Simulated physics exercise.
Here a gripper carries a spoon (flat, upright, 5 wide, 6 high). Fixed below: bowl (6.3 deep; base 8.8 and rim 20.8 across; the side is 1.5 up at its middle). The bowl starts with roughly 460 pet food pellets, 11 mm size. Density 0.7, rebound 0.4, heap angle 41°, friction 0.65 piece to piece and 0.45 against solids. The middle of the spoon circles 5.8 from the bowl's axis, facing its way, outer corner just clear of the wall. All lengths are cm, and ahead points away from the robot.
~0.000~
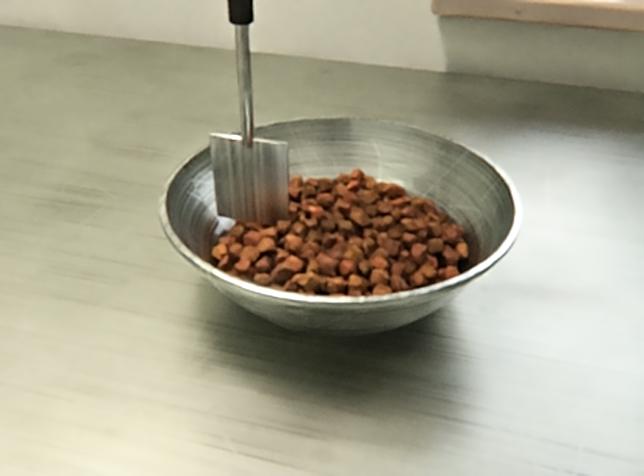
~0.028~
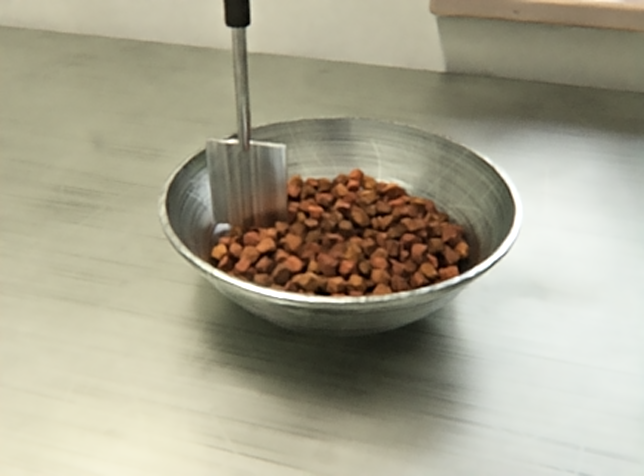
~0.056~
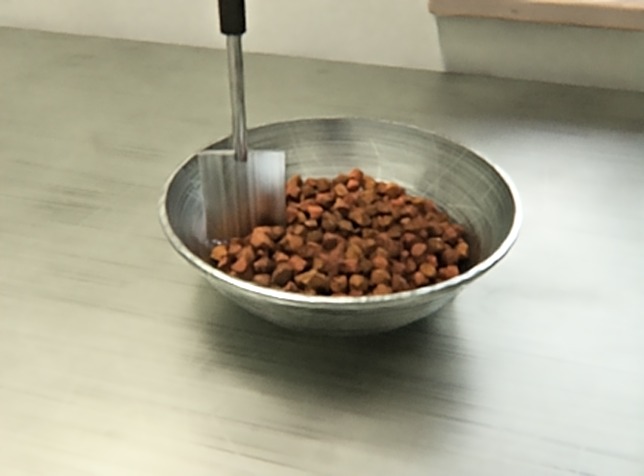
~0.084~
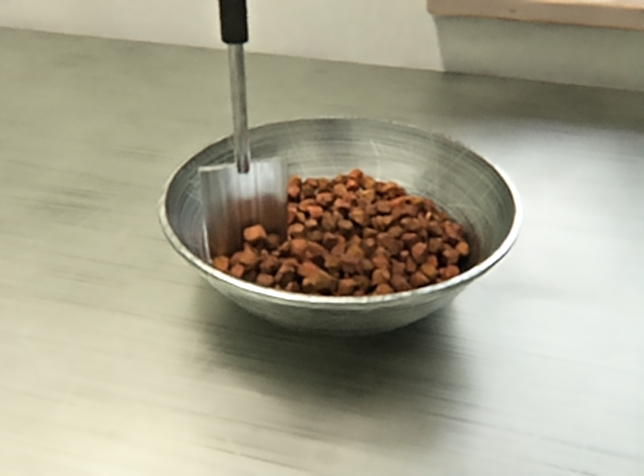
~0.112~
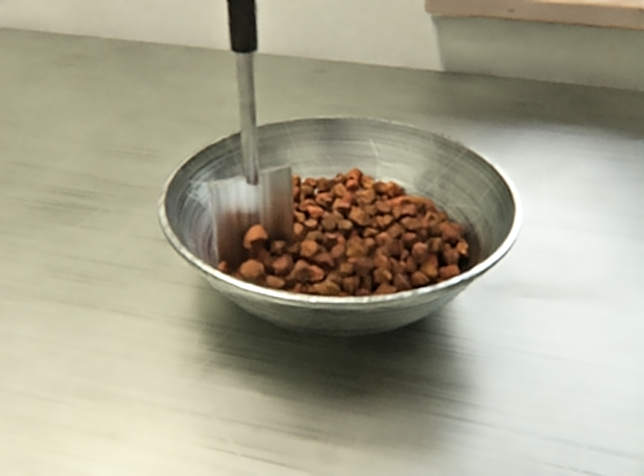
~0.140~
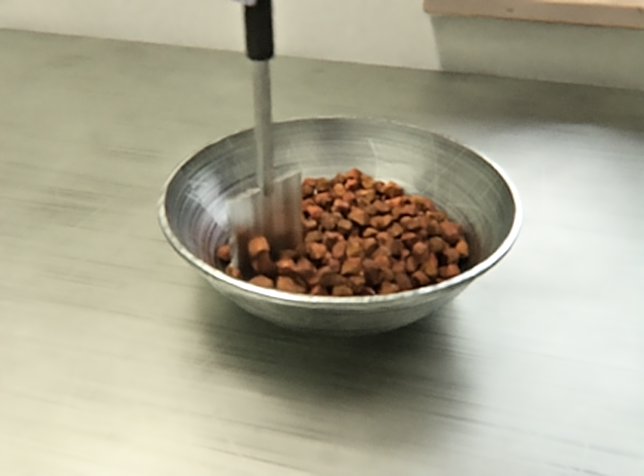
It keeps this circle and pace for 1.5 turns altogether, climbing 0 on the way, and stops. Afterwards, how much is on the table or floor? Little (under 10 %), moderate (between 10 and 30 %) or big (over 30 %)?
On the table or floor the share is moderate, between 10 and 30 %.
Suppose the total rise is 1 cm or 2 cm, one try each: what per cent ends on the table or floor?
About 10 and 5 per cent.
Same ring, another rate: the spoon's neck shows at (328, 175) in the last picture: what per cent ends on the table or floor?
About 35 per cent.
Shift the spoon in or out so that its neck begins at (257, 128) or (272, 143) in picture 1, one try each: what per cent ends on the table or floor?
About 20 and 15 per cent.
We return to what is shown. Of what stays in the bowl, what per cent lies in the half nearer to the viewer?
Roughly 35 per cent.
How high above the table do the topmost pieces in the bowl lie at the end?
Some 6.5 cm.
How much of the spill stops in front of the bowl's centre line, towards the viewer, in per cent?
Some 40 per cent.
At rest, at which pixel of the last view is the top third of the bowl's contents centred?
At about (414, 212).
After 0.51 s, 248° round, highest piece 9 above the table; 442 in the bowl, 8 on the table or floor, 12 in flight or on the tool.
After 0.89 s, 76° round, highest piece 8 above the table; 412 in the bowl, 46 on the table or floor, 4 in flight or on the tool.
After 1.27 s, 180° round, highest piece 7 above the table; 376 in the bowl, 84 on the table or floor, 2 in flight or on the tool.
After 1.97 s, 180° round, highest piece 6 above the table; 376 in the bowl, 86 on the table or floor.
At rest, 376 in the bowl, 86 on the table or floor. That is 19 % on the table or floor.
